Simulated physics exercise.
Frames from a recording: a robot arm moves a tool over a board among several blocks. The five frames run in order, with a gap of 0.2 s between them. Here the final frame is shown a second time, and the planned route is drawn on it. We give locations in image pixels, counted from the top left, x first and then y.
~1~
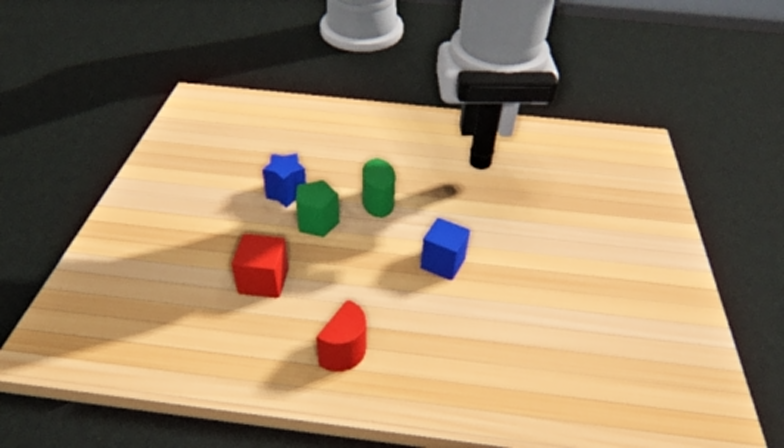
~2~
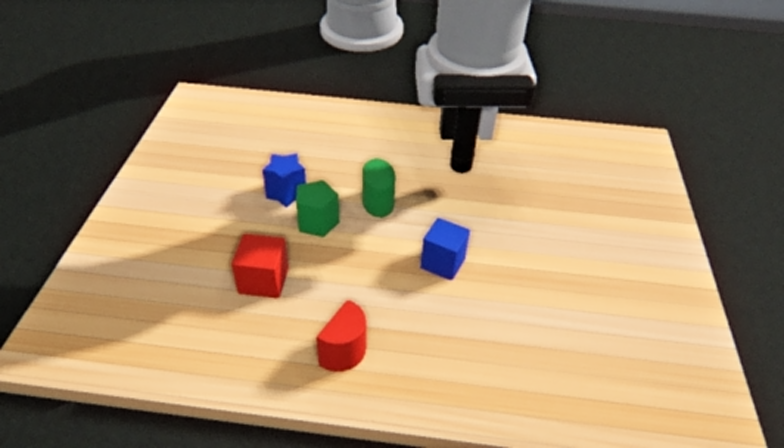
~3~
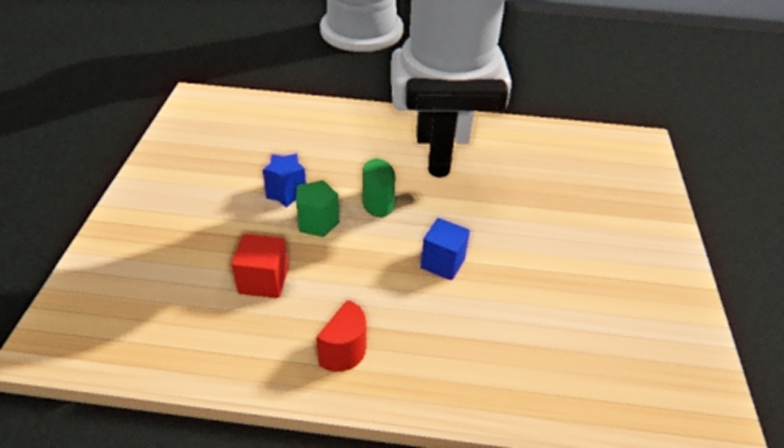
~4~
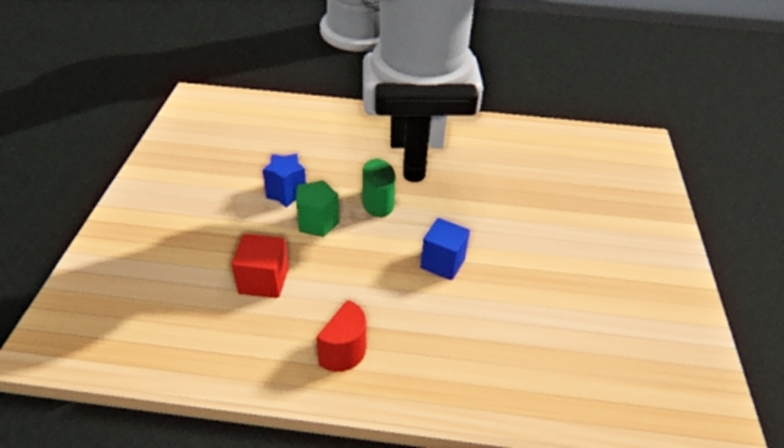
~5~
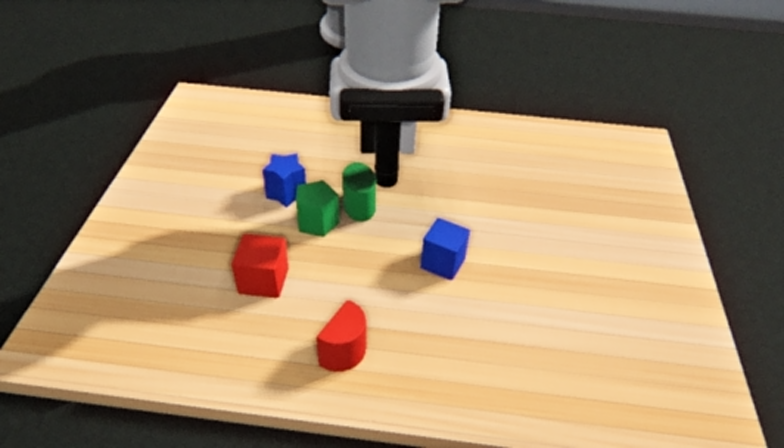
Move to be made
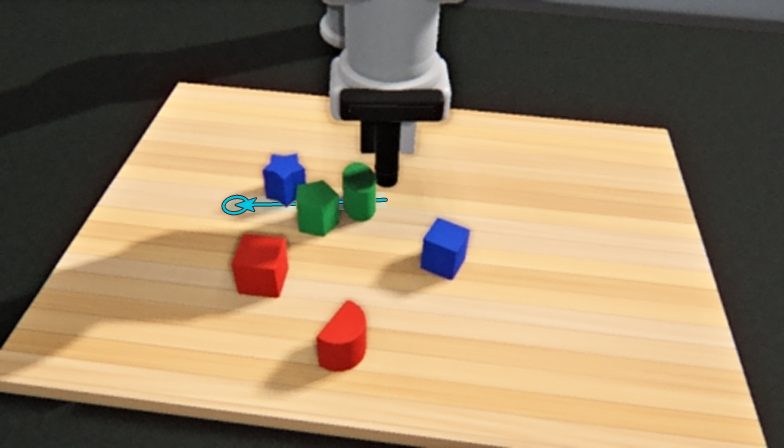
A robot arm with a black tool moves steadily leftward over the far part of a pale wooden board, seen from above at an angle by a still camera. A blue star, a green pentagonal block and a green oval sit toward the upper left, with a red cube and a red half-round block nearer and a blue cube right of centre. The tool nears the green oval, which then shifts slightly left toward the pentagonal block.
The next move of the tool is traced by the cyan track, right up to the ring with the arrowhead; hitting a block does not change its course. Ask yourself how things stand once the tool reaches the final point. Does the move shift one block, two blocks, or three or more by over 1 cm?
The count is three or more.
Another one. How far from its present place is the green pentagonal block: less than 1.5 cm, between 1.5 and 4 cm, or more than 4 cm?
Past 4 cm.
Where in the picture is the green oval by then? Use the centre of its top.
Its top middle: (245, 197).
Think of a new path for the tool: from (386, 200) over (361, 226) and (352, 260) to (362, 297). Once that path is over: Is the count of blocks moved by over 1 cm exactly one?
I believe not.
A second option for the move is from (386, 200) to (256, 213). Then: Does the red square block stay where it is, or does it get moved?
Gets moved.
The drawn path runs straight from (386, 200) to (236, 205).
The first path, step by step. One third of the way, tool at (334, 184); green pentagonal block at (288, 206), turned 15° anticlockwise; green oval at (310, 185), turned 35° anticlockwise.
Two thirds of the way, tool at (283, 186); blue star at (264, 159), turned 55° clockwise; green pentagonal block at (268, 218), turned 60° anticlockwise; green oval at (265, 193), turned 80° anticlockwise.
At the end, tool at (232, 186); blue star at (248, 157), turned 120° clockwise; green pentagonal block at (265, 219), turned 70° anticlockwise; green oval at (245, 197), turned 115° anticlockwise.
